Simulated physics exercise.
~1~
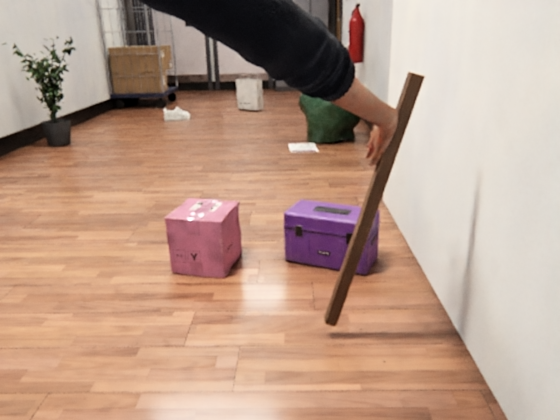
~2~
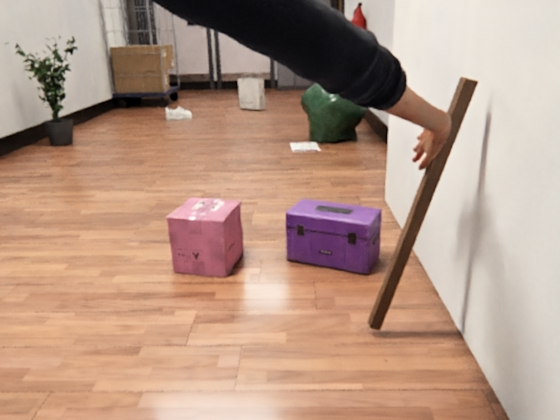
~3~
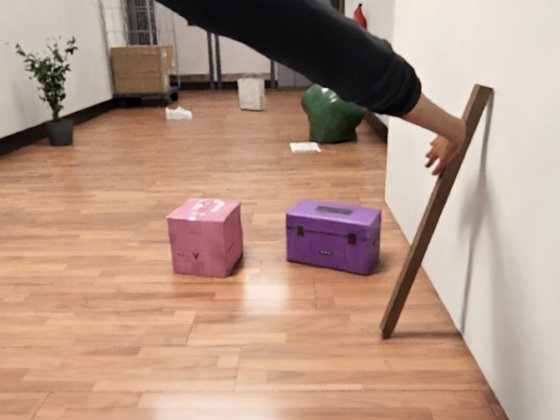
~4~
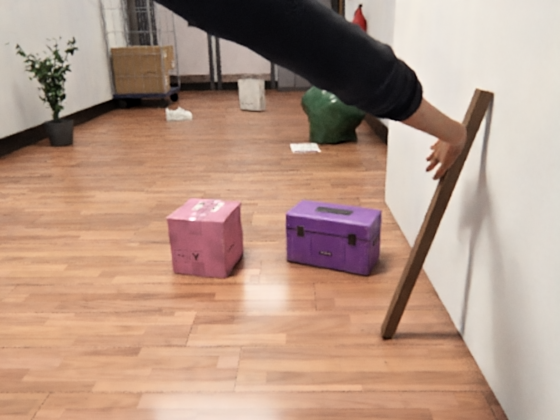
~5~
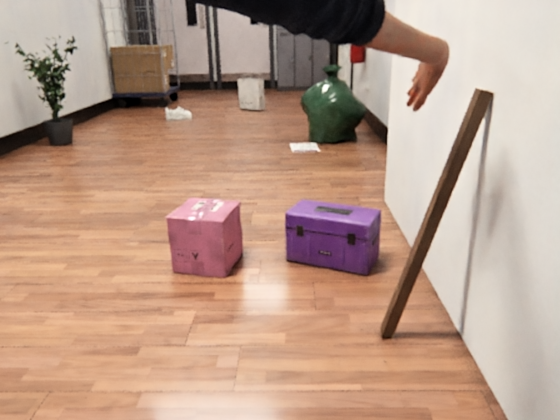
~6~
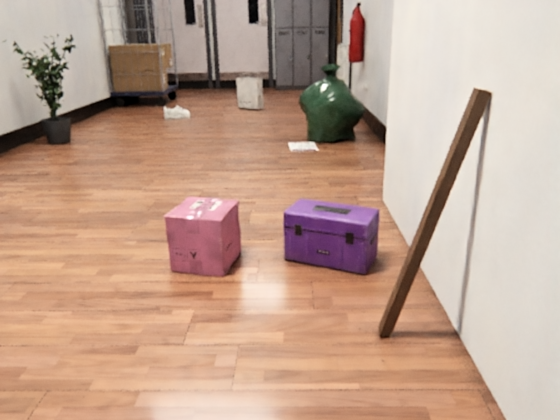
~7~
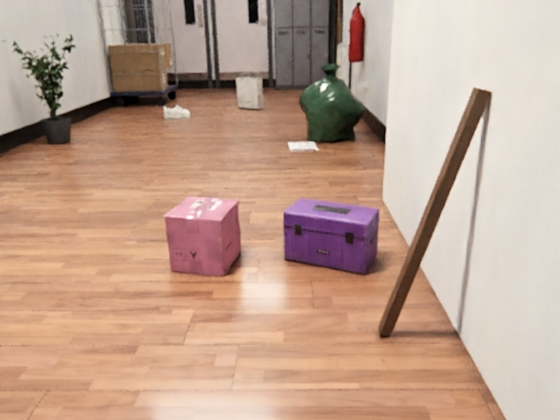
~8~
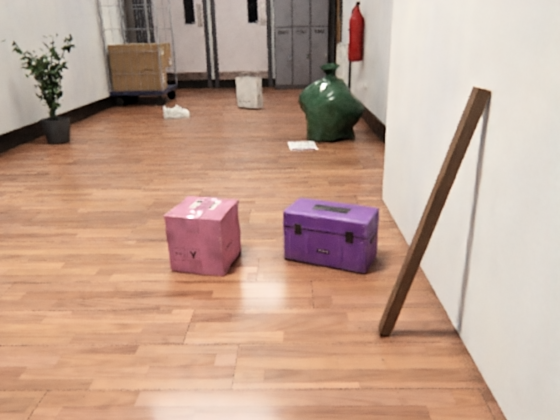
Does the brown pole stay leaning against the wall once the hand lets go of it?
Yes, the brown pole stays leaning against the wall after the hand lets go and withdraws.
